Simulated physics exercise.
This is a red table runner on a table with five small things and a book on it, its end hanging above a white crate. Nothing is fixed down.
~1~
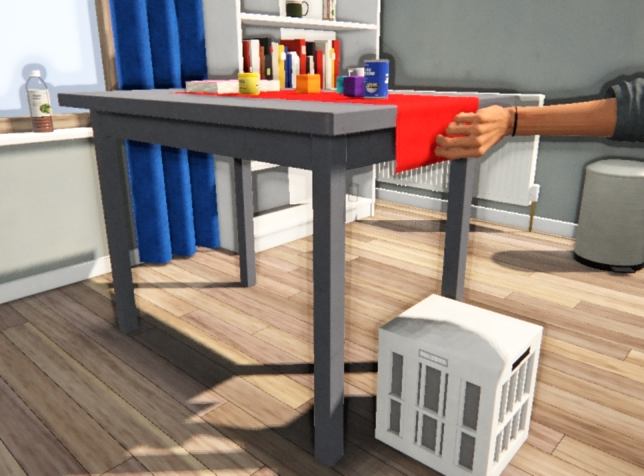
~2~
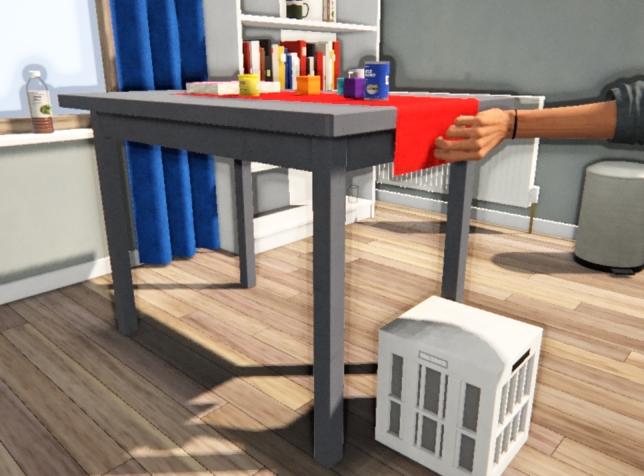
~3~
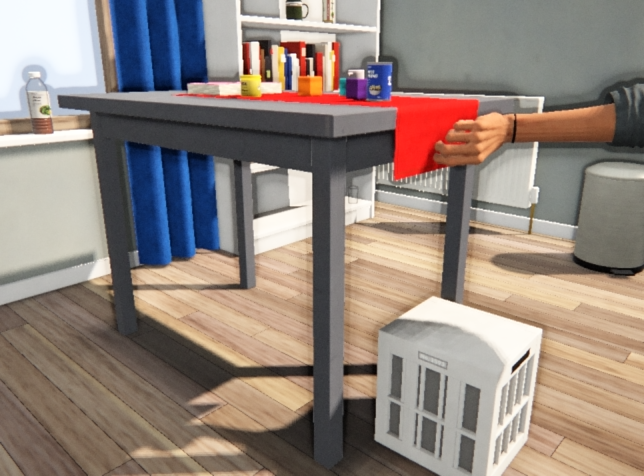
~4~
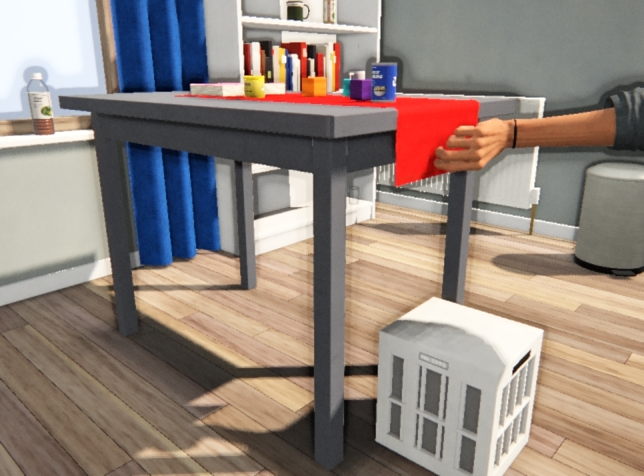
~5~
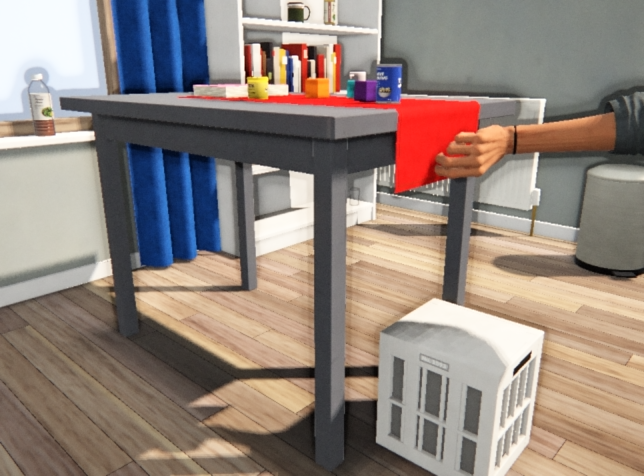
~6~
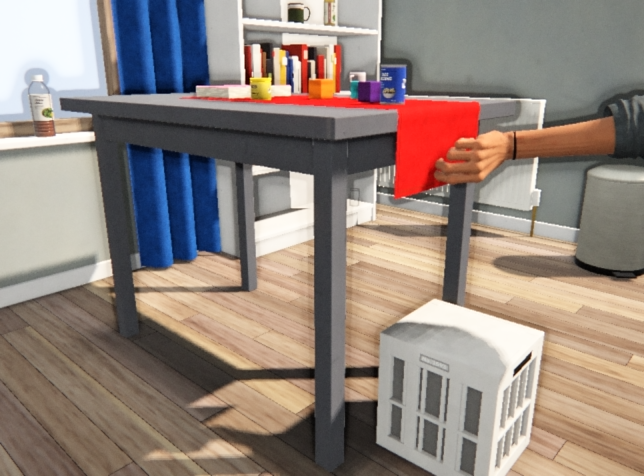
Red runner being drawn slowly over a grey table's edge by a hand, small colourful objects and a book shifting slightly along.
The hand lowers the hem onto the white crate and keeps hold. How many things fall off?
The count of fallen things is three.
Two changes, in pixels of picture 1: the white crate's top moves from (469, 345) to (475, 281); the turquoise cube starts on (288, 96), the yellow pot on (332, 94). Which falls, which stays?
The turquoise cube keeps its place on top, the yellow pot keeps its place on top.
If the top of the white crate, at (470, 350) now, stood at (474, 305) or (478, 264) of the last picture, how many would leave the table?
Then 2 and 1.
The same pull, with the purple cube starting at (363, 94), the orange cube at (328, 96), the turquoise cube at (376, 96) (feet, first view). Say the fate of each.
The purple cube drops off, the orange cube falls, the turquoise cube falls.
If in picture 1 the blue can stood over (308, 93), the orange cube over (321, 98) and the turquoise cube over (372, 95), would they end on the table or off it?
The blue can does not fall; the orange cube comes down; the turquoise cube goes over.
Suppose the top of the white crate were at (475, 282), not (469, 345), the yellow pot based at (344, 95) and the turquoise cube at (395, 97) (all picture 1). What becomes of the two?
The yellow pot does not fall; the turquoise cube drops off.
Soon after, hem near (437, 223); all still up.
Then, hem near (436, 279); blue can and purple cube gone.
Further on, hem on the crate; blue can, purple cube and turquoise cube gone.
At rest, hem on the crate; blue can, purple cube and turquoise cube gone. It carries off three.
